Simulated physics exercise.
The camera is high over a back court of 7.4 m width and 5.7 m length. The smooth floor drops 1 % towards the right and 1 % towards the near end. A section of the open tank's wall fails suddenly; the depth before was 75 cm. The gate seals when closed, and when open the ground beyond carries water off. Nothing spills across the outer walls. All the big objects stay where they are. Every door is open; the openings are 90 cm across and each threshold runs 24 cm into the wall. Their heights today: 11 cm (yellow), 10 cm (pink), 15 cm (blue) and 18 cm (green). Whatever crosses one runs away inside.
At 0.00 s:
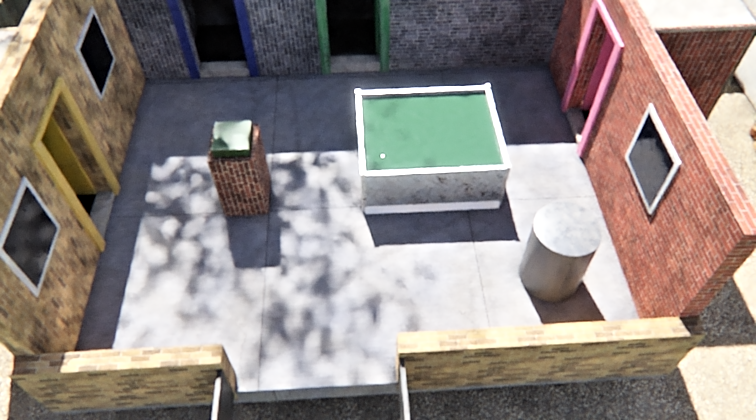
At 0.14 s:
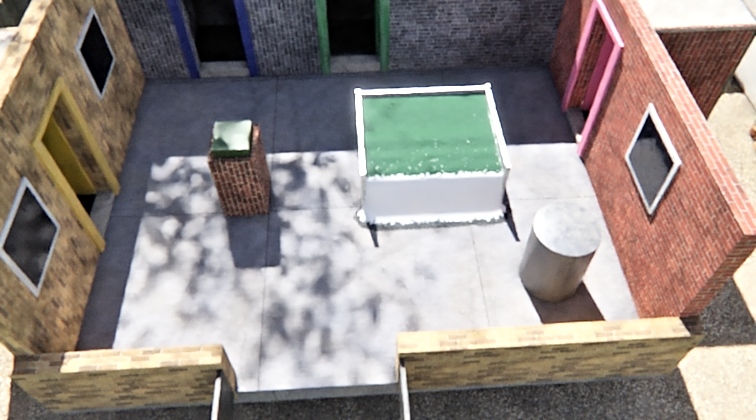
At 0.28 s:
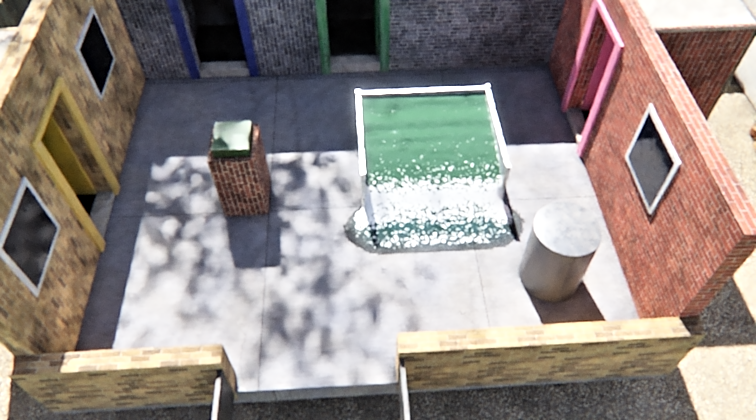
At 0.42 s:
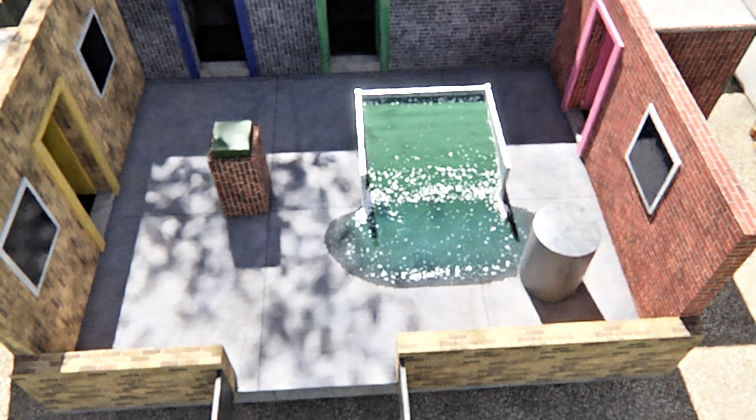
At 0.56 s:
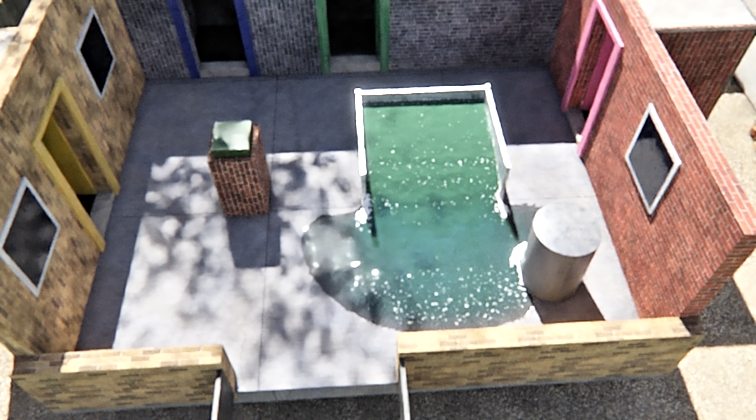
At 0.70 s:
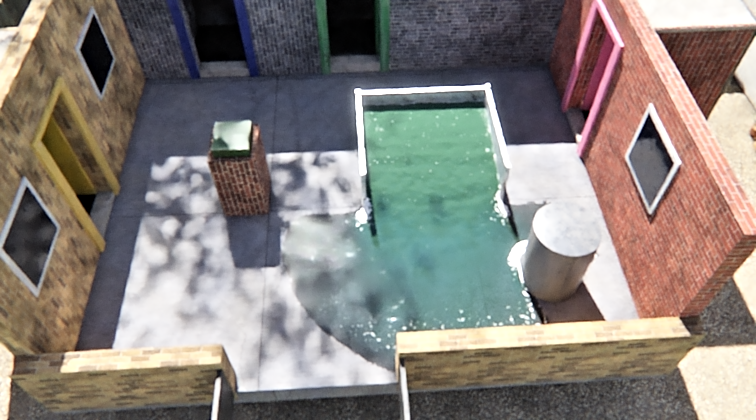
Green water pouring from the collapsed front wall of an open tank, spreading across a courtyard floor past a grey cylinder.
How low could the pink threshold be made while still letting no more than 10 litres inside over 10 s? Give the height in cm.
Some 8 cm above the ground.
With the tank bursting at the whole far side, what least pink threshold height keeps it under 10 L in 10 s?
Some 16 cm.
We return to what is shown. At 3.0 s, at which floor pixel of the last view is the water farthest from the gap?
Near (68, 382).
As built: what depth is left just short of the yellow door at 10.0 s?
Some 2.0 cm.
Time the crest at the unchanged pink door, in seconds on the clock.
At about 8.0 s.
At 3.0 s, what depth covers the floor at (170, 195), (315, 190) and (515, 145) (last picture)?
Roughly 0, 0 and 0 cm, in turn.
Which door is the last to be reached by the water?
The blue one.
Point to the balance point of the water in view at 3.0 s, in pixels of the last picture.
Near (468, 266).
After 1.4 s water covers 30 % of the floor, deepest (52 cm) near (468, 347); it has not reached the pink door.
After 3.0 s water covers 40 % of the floor, deepest (38 cm) near (650, 350); 2 cm at the pink door, 0 litres in over its 10 cm threshold.
After 10.0 s water covers 95 % of the floor, deepest (10 cm) near (589, 180); 8 cm at the pink door, 4 litres in over its 10 cm threshold.
At the pink door as built, the water arrived by 2.5 s and peaked near 11 cm at 8.2 s.
With a threshold of 6.5 cm, 19 litres would have come in within the 10 s; with 10.5 cm, 3 litres. So under 10 litres takes about 8 cm.
